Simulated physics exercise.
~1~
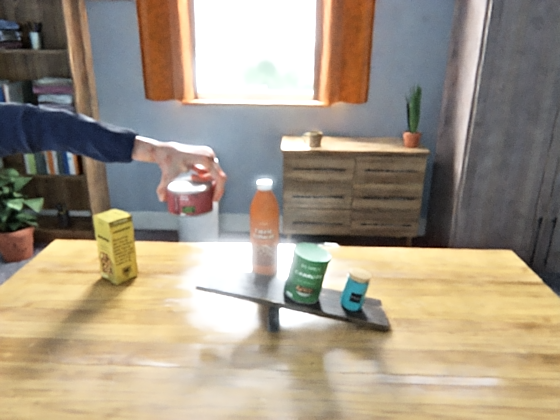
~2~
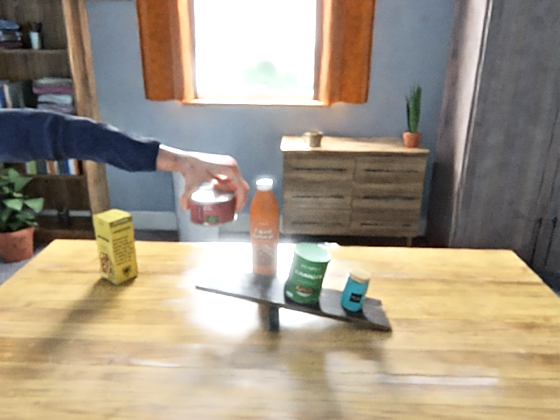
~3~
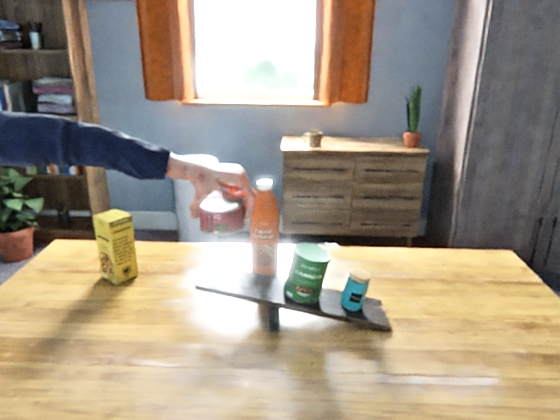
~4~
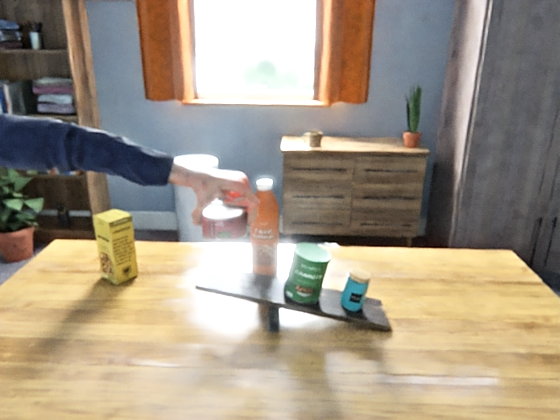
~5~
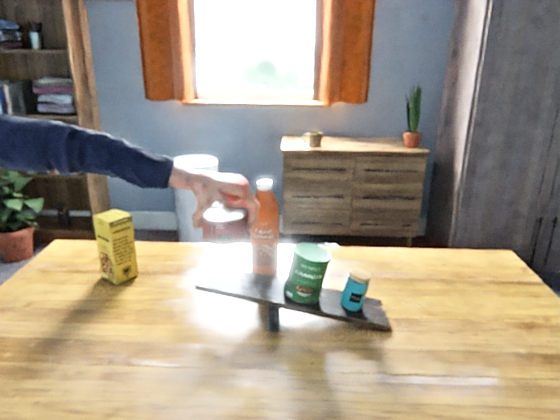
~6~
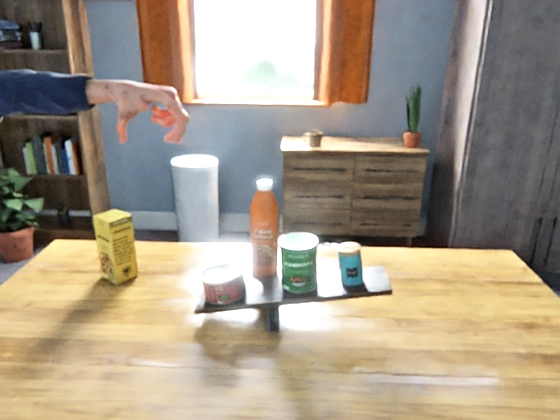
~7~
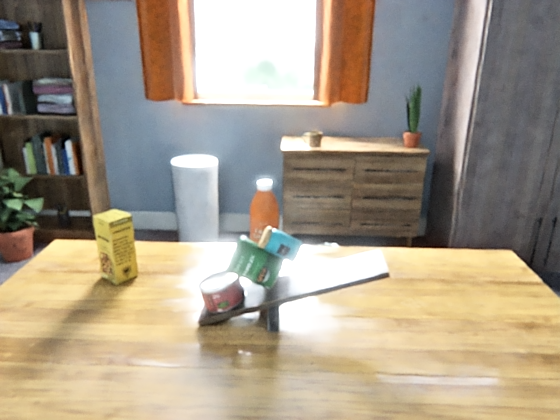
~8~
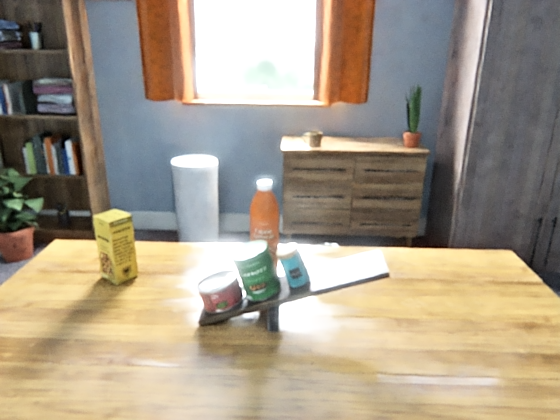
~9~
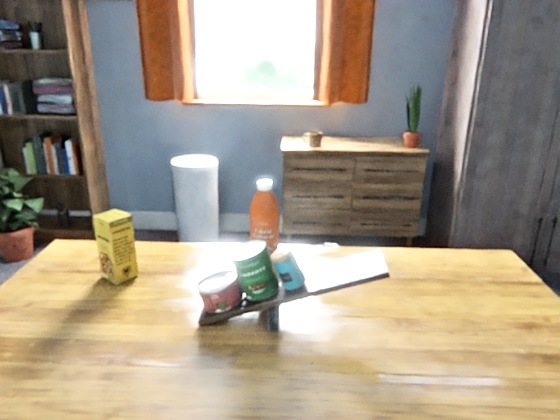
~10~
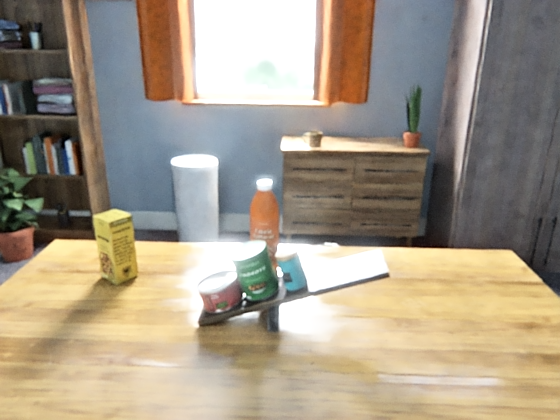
A hand lowered a red tub onto the raised left end of a small see-saw and let go, and the plank tipped left, sending the green tin and turquoise shaker sliding and tumbling toward the tub, where they settled leaning.
